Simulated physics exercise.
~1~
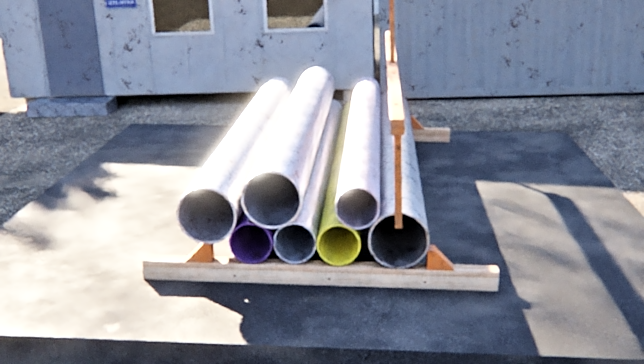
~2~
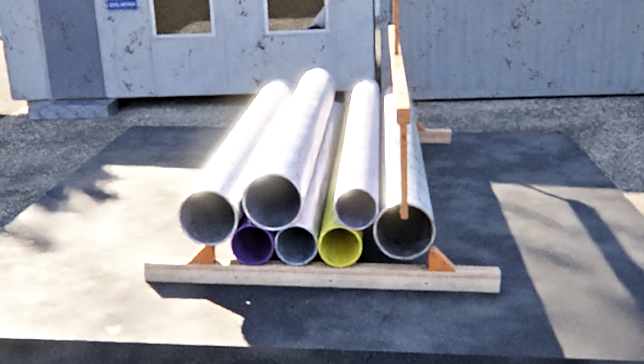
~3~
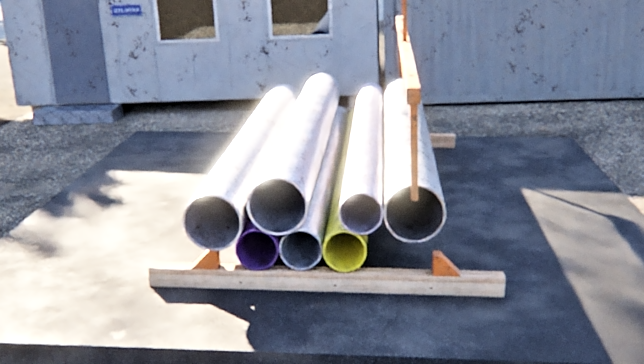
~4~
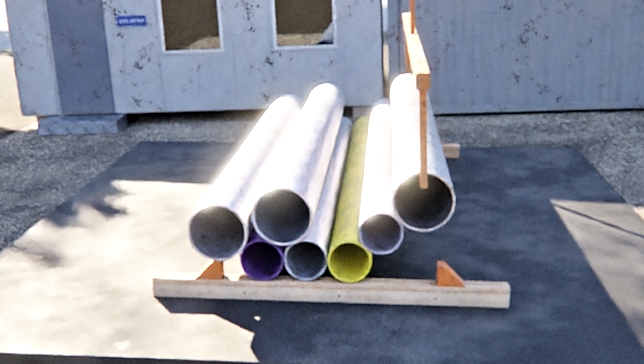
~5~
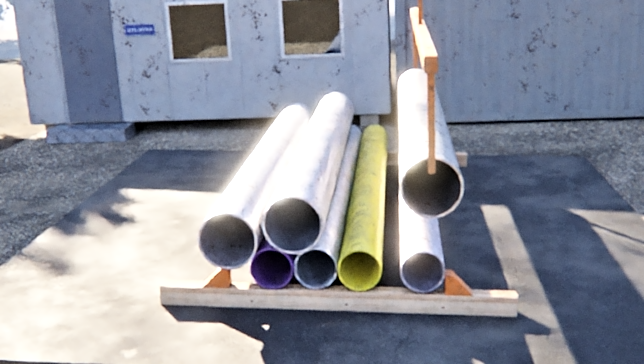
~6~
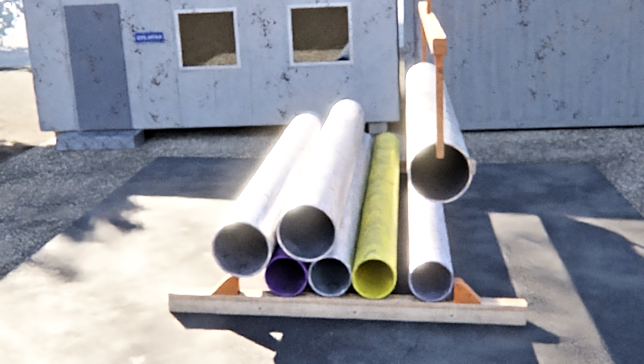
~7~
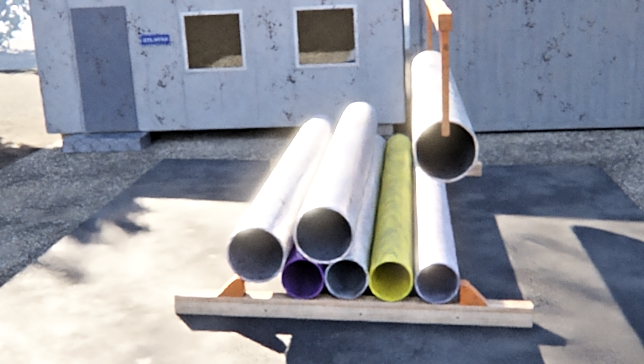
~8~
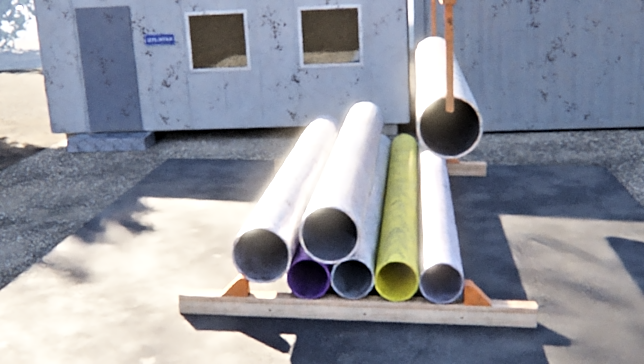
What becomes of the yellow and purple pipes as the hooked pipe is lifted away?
Both move out of place, each rolling a short way to the right along the bottom row.
